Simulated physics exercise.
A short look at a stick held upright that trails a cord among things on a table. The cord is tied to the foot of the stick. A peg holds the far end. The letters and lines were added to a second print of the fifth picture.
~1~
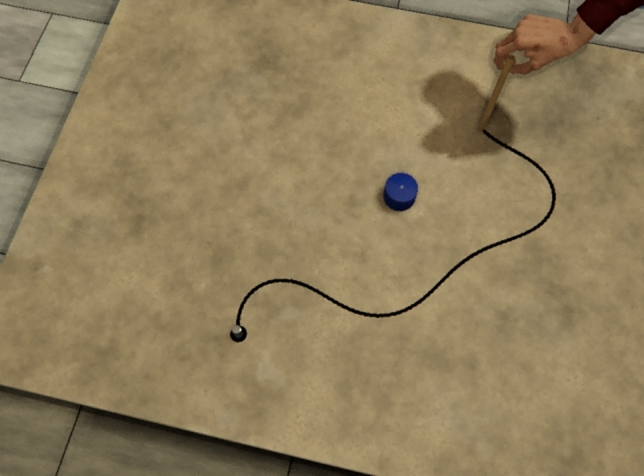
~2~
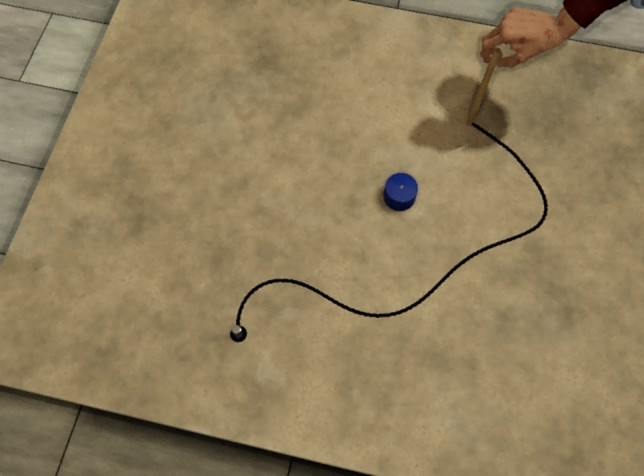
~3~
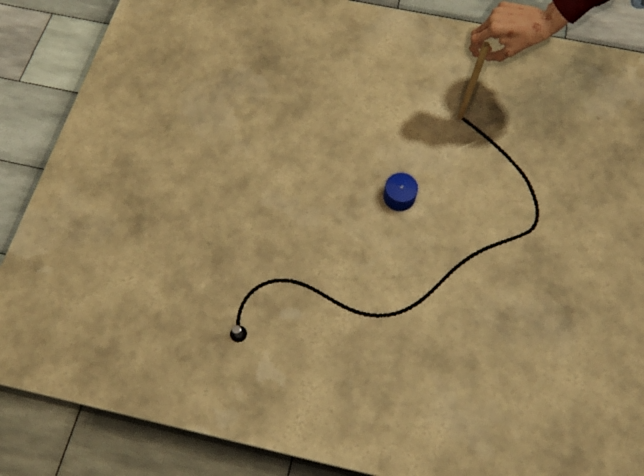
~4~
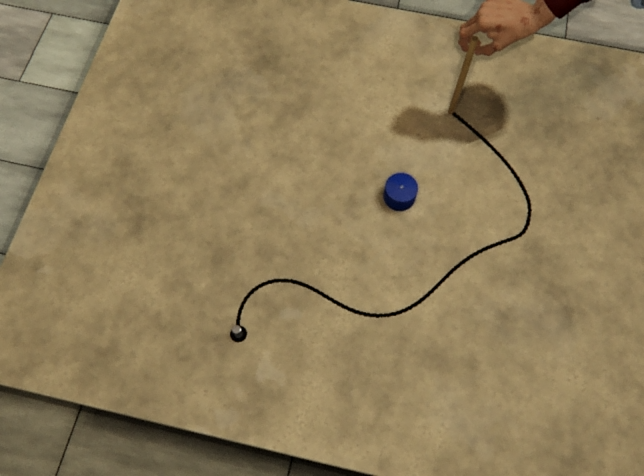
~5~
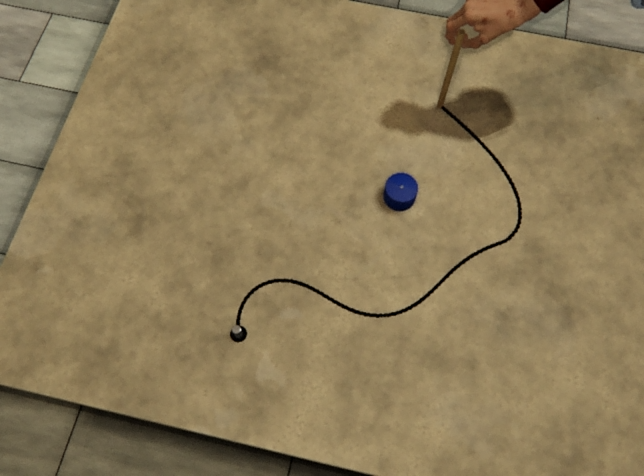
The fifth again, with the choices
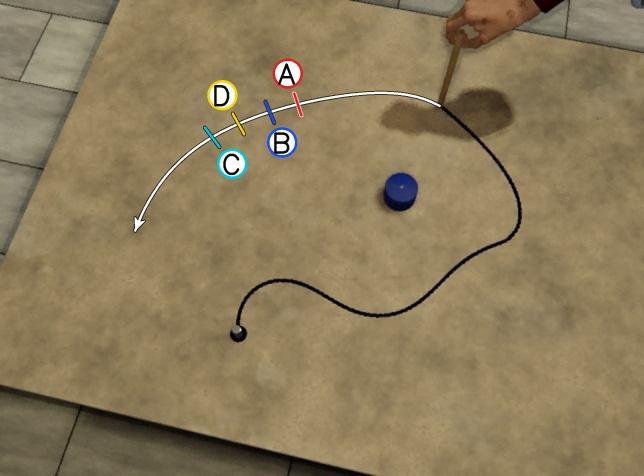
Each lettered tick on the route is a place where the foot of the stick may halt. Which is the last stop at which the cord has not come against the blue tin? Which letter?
No farther than A.
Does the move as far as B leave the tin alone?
For that mark, no.
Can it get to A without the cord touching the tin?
Yes.
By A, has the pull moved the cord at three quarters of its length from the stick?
By then, no.
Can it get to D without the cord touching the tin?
For that mark, no.
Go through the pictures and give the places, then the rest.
The first frame shows peg (238, 332); blue tin (401, 192).
The second frame shows peg (238, 332); blue tin (401, 192).
The third frame shows peg (238, 332); blue tin (401, 192).
The fourth frame shows peg (238, 332); blue tin (401, 192).
The fifth frame shows peg (238, 332); blue tin (401, 192).
On the marked copy, A at (298, 104); B at (270, 112); C at (212, 137); D at (238, 124); the route from (440, 106) via (262, 115) to (135, 231).
With A. Early on, foot of the stick (392, 94), middle of the cord (445, 279).
Further on, foot of the stick (340, 97), middle of the cord (444, 278).
At the end, foot of the stick (298, 105), middle of the cord (438, 273); nothing has been touched.
As for the rest, B brings the cord against the tin; C brings the cord against the tin; D brings the cord against the tin.
